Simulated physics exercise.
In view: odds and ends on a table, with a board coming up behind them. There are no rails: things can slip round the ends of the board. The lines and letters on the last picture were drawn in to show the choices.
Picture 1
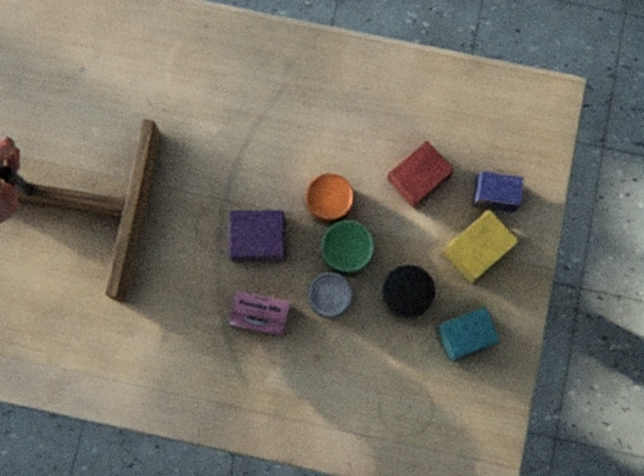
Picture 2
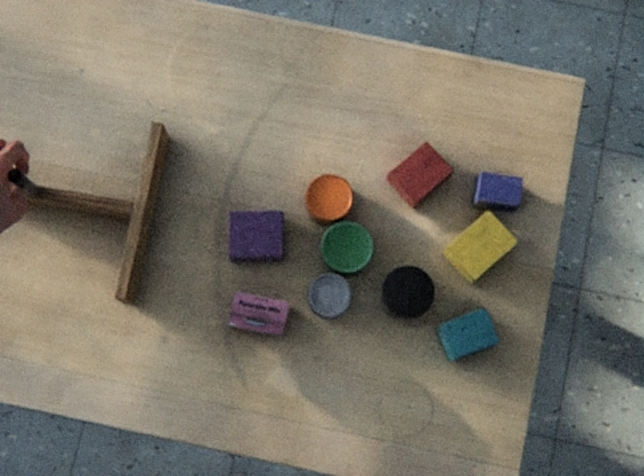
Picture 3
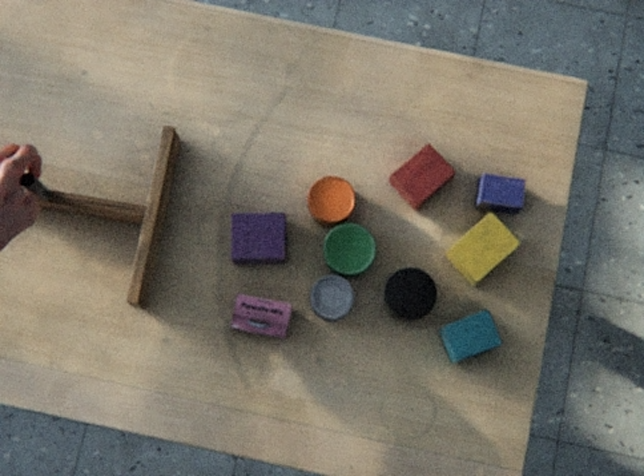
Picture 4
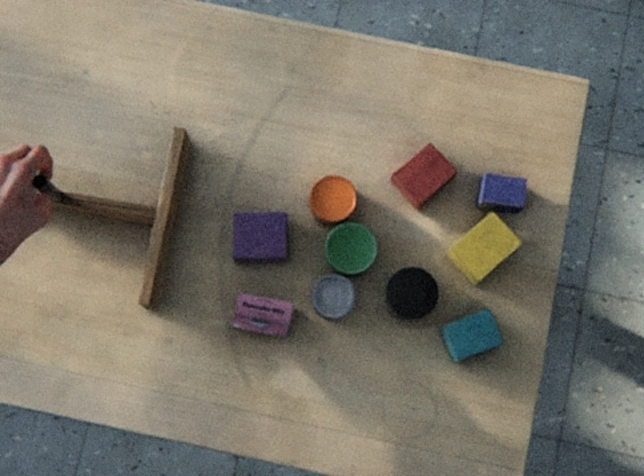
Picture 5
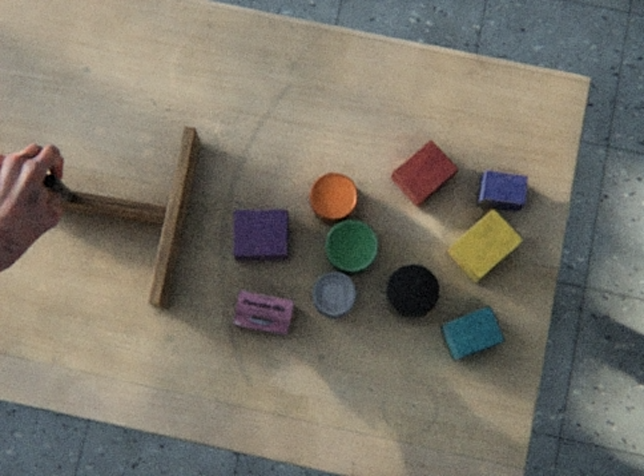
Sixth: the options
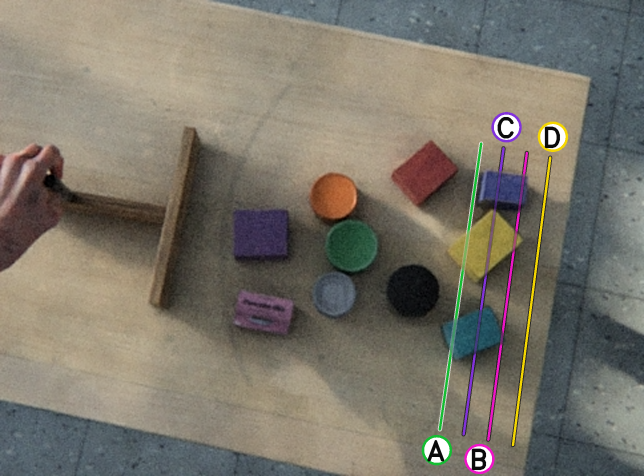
Wooden T-shaped board being pushed slowly right by a hand across a tabletop, nearing colourful blocks and round containers that stay put.
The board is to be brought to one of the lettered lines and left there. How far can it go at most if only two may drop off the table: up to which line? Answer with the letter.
Stop at A.
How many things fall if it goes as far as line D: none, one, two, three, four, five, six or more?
In all, six or more.
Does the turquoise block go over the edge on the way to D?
Yes.
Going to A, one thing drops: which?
It is the yellow block.
On the marked copy, A at (461, 282); B at (508, 292); C at (484, 287); D at (532, 297).
With A. Early on, board (275, 235); pink packet (297, 320); grey tin (344, 293).
Further on, board (379, 257); yellow block (525, 244); turquoise block (480, 346).
At the end, board (461, 275); yellow block over the edge; turquoise block (535, 386); one fallen.
As for the rest, B drops four; C drops three; D drops eight.
